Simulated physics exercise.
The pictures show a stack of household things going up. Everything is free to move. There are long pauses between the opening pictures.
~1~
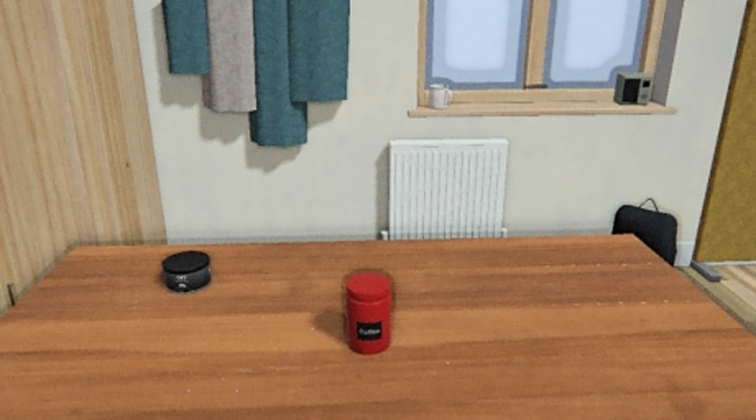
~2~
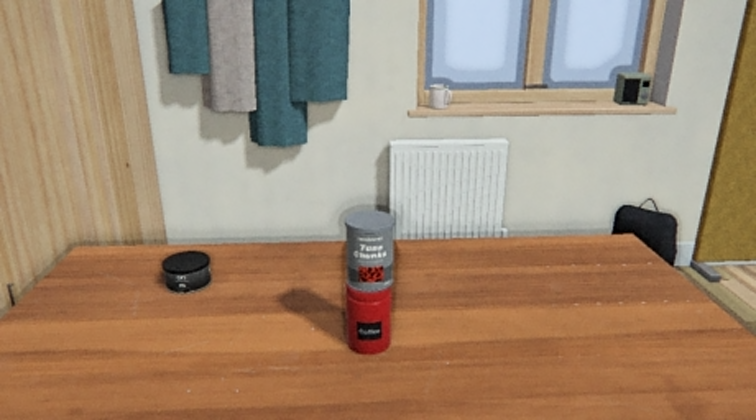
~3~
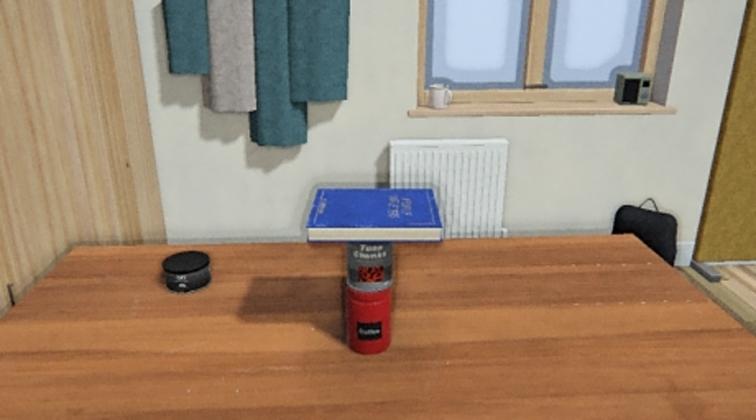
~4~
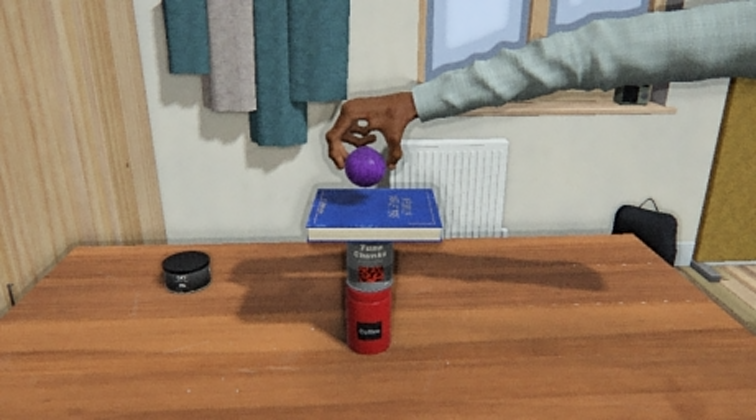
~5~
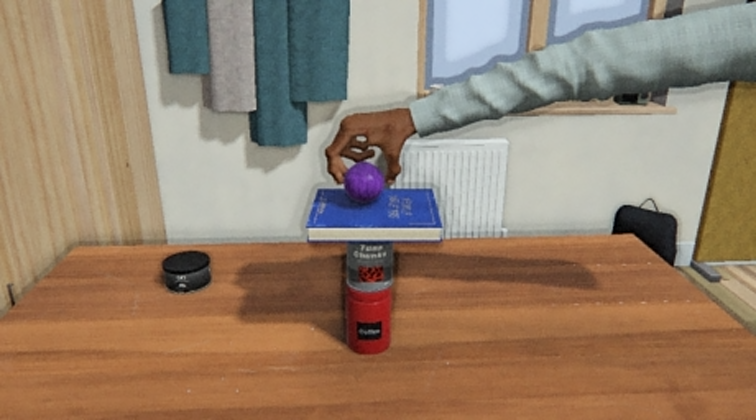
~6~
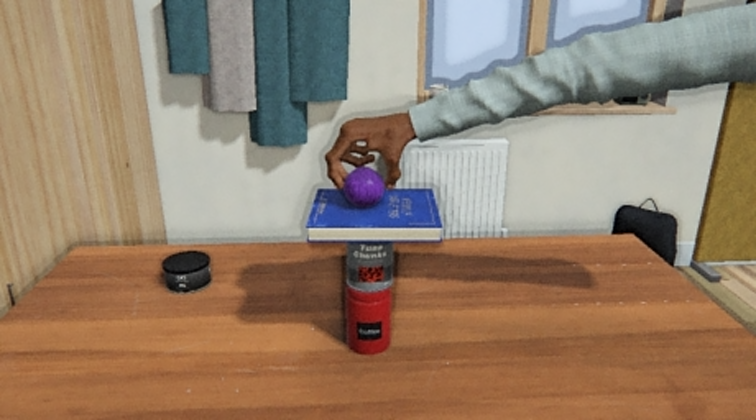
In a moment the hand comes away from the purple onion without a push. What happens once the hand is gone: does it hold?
It stays up.
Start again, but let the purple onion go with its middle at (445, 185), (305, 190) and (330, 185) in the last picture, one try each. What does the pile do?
In the first case it comes apart; in the second case it comes apart; in the third case it holds.
Then, 0.60 s on from there, no change.
Then, 1.60 s on from there, purple onion resting near (364, 188).
In the end, all 5 unmoved. At the end, from the last picture's camera, purple onion near (364, 188). The pile holds.
